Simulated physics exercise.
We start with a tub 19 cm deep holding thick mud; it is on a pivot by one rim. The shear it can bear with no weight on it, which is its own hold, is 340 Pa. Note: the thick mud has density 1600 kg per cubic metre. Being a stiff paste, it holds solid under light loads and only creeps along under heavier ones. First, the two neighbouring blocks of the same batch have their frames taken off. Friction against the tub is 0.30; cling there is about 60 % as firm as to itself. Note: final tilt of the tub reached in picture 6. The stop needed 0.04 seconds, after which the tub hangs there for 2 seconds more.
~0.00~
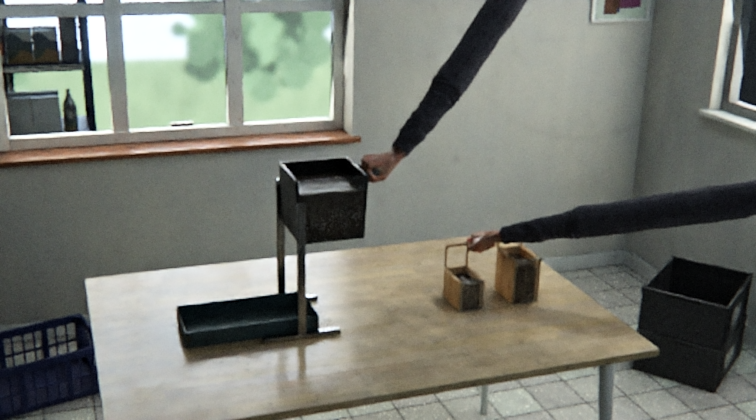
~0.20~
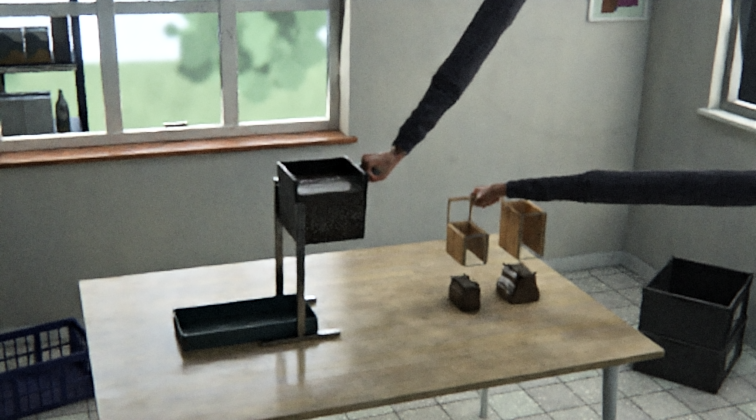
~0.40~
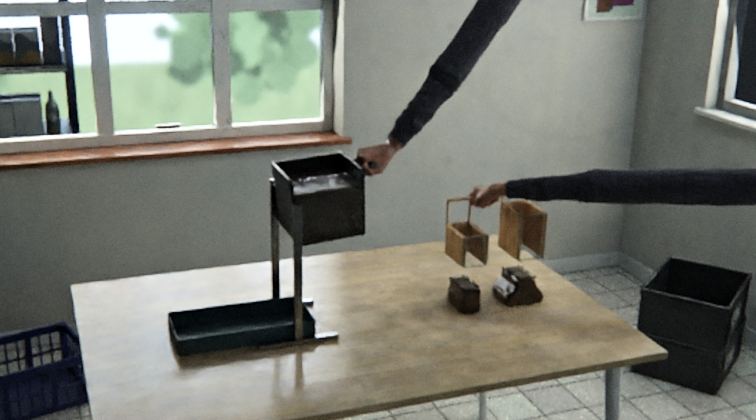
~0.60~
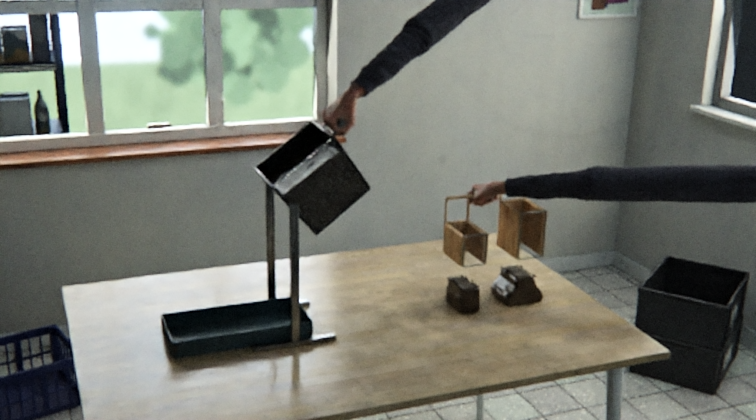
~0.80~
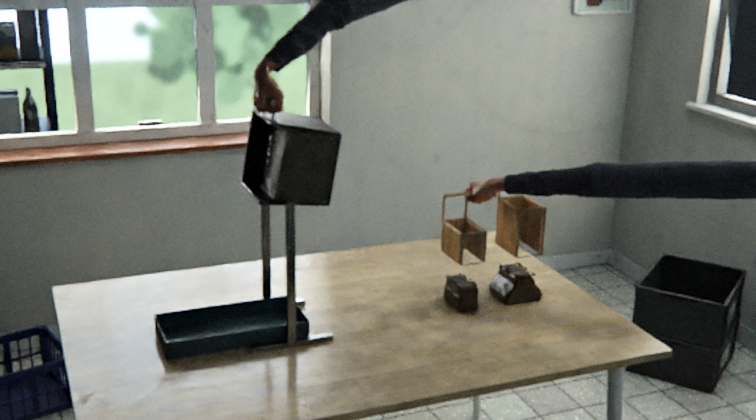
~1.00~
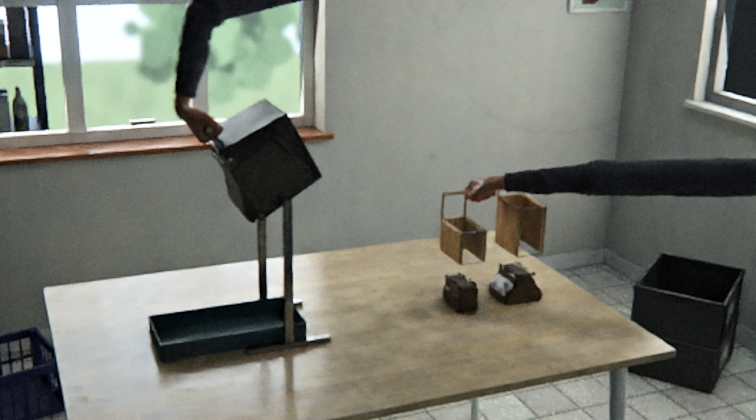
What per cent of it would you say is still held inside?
Near 0 percent is still held inside.
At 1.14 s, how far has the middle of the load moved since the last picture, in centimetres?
I'd estimate roughly 16 centimetres.
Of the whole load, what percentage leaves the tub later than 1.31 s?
Roughly 0 percent of the load.
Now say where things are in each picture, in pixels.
In the first frame, handle-side rim at (365, 176), tilt 0 degrees; crest of the thick mud at (306, 195); block heights 8.2 cm, 13 cm (left to right).
In the second frame, handle-side rim at (365, 175), tilt 0 degrees; crest of the thick mud at (305, 195); block heights 8.0 cm, 10 cm (left to right).
In the third frame, handle-side rim at (361, 170), tilt 4 degrees; crest of the thick mud at (357, 186); block heights 7.9 cm, 9.0 cm (left to right).
In the fourth frame, handle-side rim at (331, 138), tilt 37 degrees; crest of the thick mud at (338, 154); block heights 7.9 cm, 9.0 cm (left to right).
In the fifth frame, handle-side rim at (272, 127), tilt 80 degrees; crest of the thick mud at (293, 132); block heights 7.9 cm, 9.0 cm (left to right).
In the sixth frame, handle-side rim at (221, 154), tilt 119 degrees; crest of the thick mud at (269, 141); block heights 7.9 cm, 9.0 cm (left to right).
After 1.14 s, the tub is at 119 degrees and holds 26 %.
After 1.31 s, the tub is at 119 degrees and holds 0 %.
After 1.48 s, the tub is at 119 degrees and holds 0 %.
After 1.65 s, the tub is at 119 degrees and holds 0 %.
After 3.00 s, the tub is at 119 degrees and holds 0 %.
